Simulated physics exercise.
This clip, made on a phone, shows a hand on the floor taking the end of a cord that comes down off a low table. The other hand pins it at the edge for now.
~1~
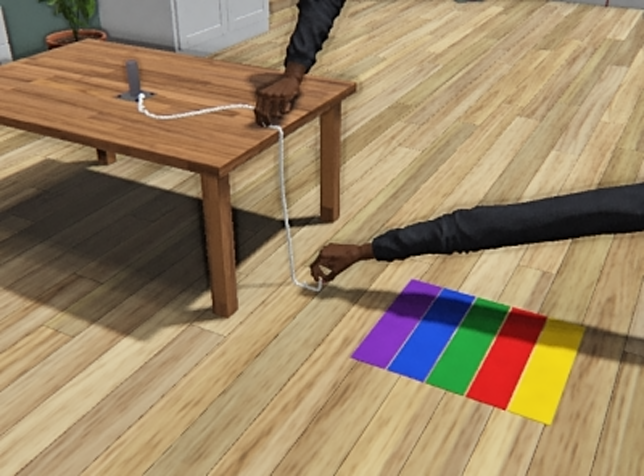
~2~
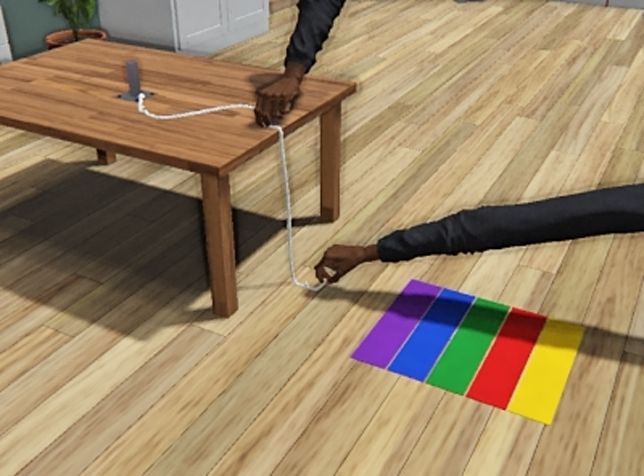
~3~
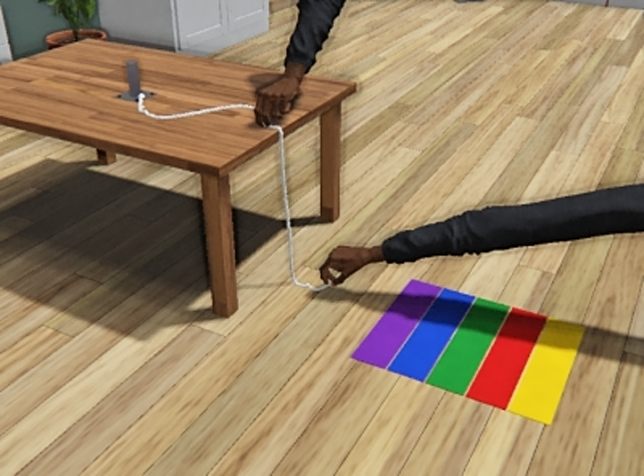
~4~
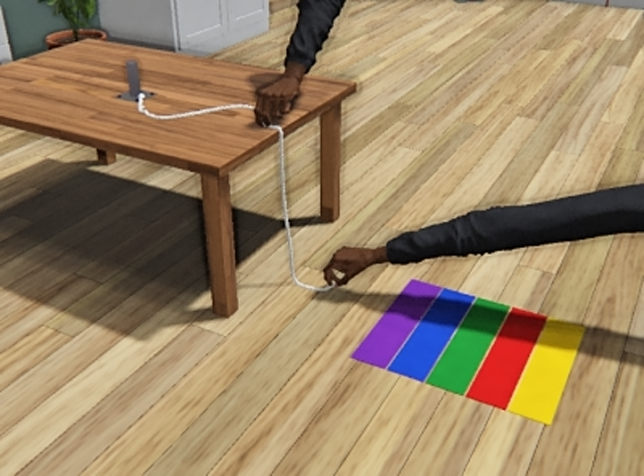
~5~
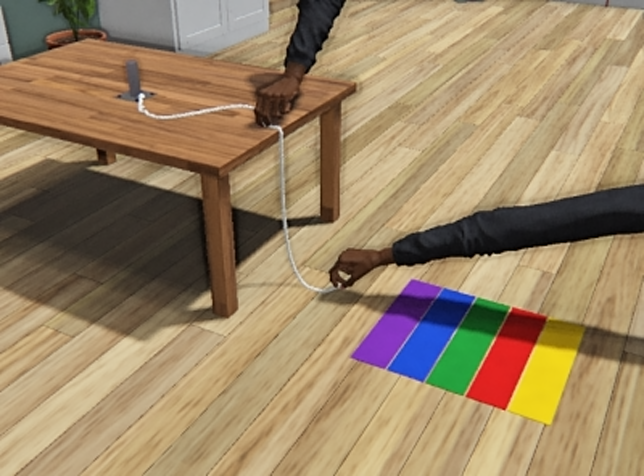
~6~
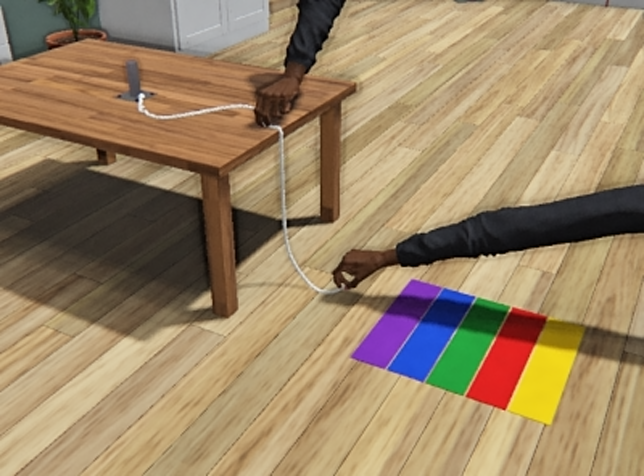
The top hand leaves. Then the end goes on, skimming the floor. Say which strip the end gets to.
It gets to the red strip.
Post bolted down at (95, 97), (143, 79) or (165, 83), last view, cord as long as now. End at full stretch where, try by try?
It works out at around (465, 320), (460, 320) and (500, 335) for the three tries.
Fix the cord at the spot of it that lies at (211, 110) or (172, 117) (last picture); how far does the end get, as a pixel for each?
Try one gives (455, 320); try two gives (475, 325).
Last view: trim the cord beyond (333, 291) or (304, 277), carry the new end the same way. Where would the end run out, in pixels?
Case by case: (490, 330), then (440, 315).
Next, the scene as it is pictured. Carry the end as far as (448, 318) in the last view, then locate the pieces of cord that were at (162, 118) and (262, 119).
The first lands at (206, 109), while the second lands at (289, 165).
Early on, end near (448, 317); over blue.
Midway, end near (488, 329); over green.
At the end of the slack, end near (511, 336); over red. The red one.
